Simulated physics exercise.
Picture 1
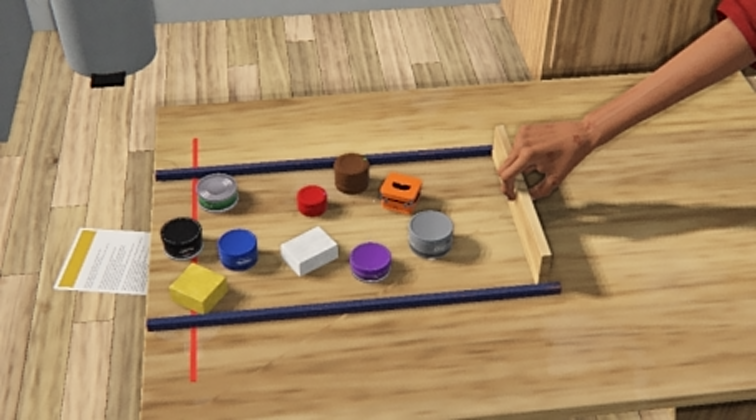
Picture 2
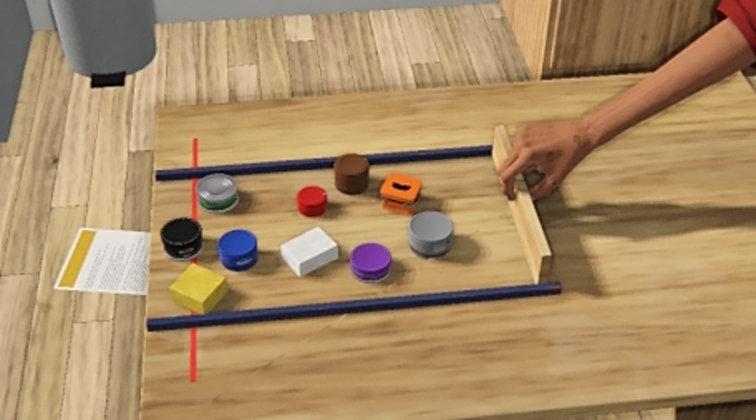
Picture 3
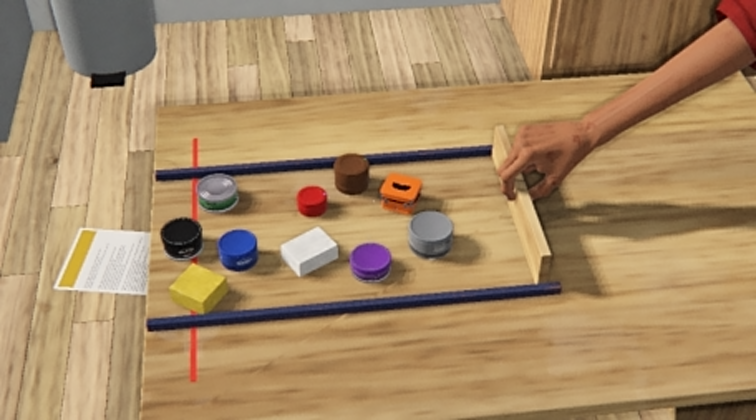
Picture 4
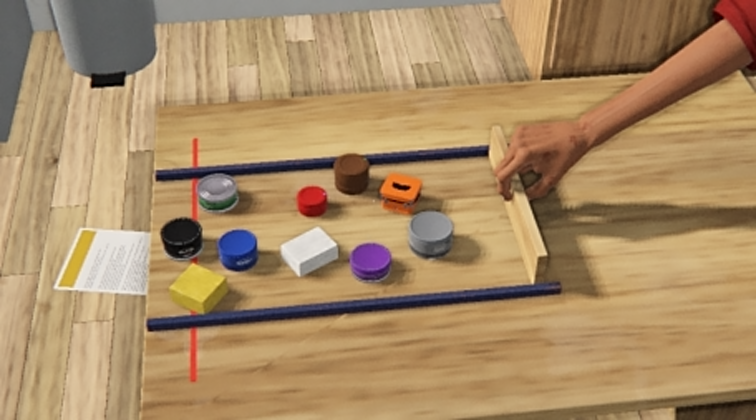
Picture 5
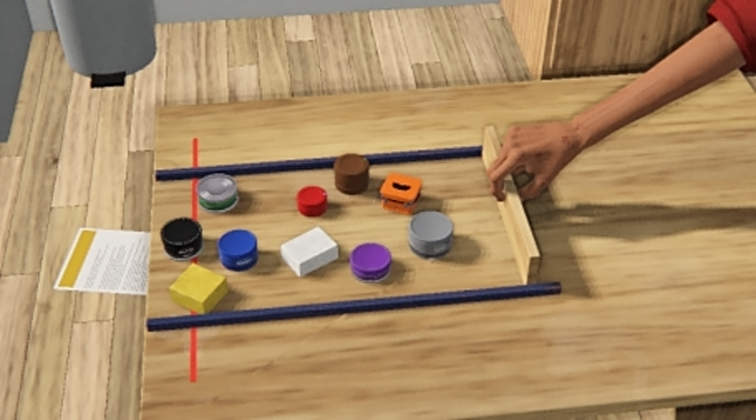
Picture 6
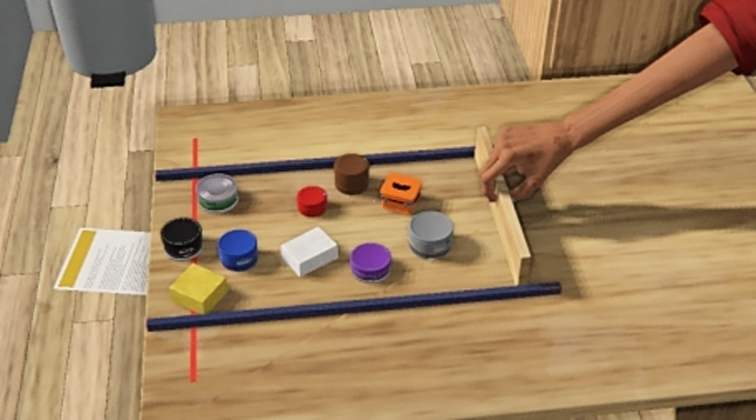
To begin with, a hand holds a wooden board upright at the right of a tabletop, beside scattered small tins, blocks and pots between two dark blue rails. The hand then slides the board slightly left along the rails, while the scattered things and the red line at left stay still.
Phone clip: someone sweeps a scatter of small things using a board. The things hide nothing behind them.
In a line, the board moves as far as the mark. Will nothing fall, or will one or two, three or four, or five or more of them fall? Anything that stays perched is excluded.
Five or more fall.
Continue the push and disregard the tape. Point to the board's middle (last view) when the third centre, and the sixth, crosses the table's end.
Earlier crossing: About (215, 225); later crossing: About (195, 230).
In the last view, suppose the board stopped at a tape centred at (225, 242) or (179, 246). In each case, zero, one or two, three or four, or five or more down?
In turn: 1 or 2, then 5 or more.
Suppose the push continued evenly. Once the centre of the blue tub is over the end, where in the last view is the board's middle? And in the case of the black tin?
Middle approx. at (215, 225), then approx. at (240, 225).
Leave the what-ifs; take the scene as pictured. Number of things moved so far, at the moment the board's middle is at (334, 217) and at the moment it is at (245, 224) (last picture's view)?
The count is 7 at the first point and 10 at the second.
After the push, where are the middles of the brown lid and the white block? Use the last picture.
In the last picture the first middle sits at (176, 188) and the other at (147, 280).
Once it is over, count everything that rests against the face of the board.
The answer is 4.
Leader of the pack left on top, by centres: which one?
The foremost one is the white block.
Early on, none off yet; black tin at rest near (182, 239); yellow block at rest near (199, 289); green pot at rest near (217, 194).
Finally, the number that fall off is five or more; lost, red lid, blue tub, green pot, yellow block and black tin.
